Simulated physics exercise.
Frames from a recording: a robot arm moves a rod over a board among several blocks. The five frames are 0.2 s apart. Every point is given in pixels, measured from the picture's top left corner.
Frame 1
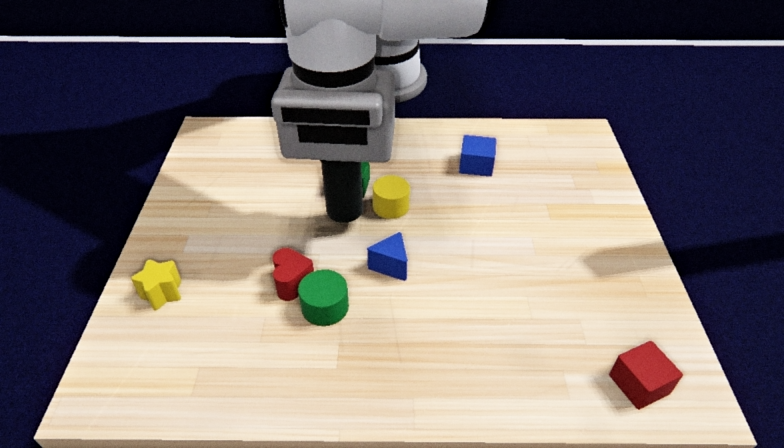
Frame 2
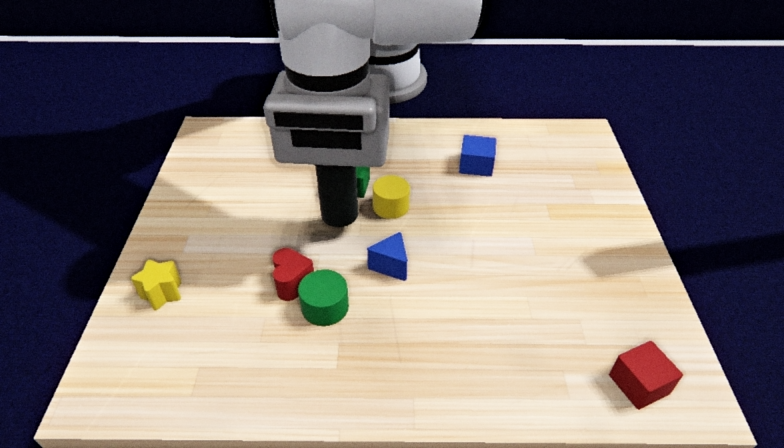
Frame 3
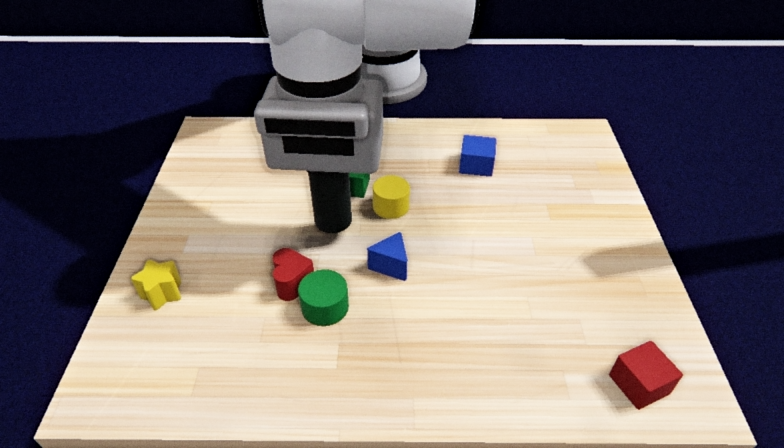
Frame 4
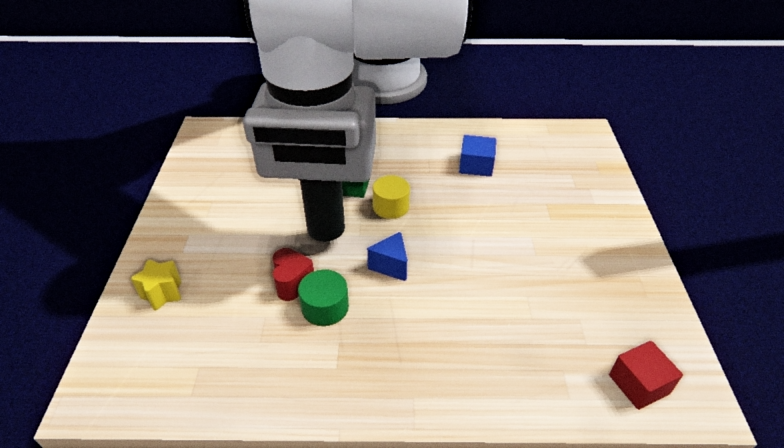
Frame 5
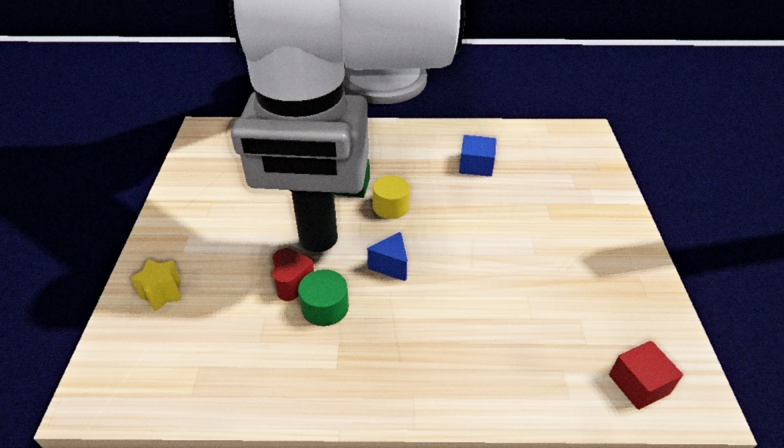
The robot arm moves its rod slightly forward and left, nearer the still red heart.
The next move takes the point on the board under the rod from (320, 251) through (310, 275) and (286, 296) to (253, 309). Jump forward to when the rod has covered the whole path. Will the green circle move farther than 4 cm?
No, I don't think so.
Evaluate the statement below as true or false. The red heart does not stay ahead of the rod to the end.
My answer: False.
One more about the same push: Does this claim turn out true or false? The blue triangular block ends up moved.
Verdict: False.
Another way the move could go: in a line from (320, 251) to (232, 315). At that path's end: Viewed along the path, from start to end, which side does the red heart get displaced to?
Answer: Left.
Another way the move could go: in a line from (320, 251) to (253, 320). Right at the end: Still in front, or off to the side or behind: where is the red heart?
In front, still.
What follows on the original path. One third of the way, rod at (307, 264); red heart at (277, 278), turned 15° clockwise.
Two thirds of the way, rod at (283, 284); red heart at (252, 300); green circle at (322, 296).
At the end, rod at (249, 297); red heart at (222, 319), turned 20° anticlockwise; green circle at (322, 296); blue triangular block still.
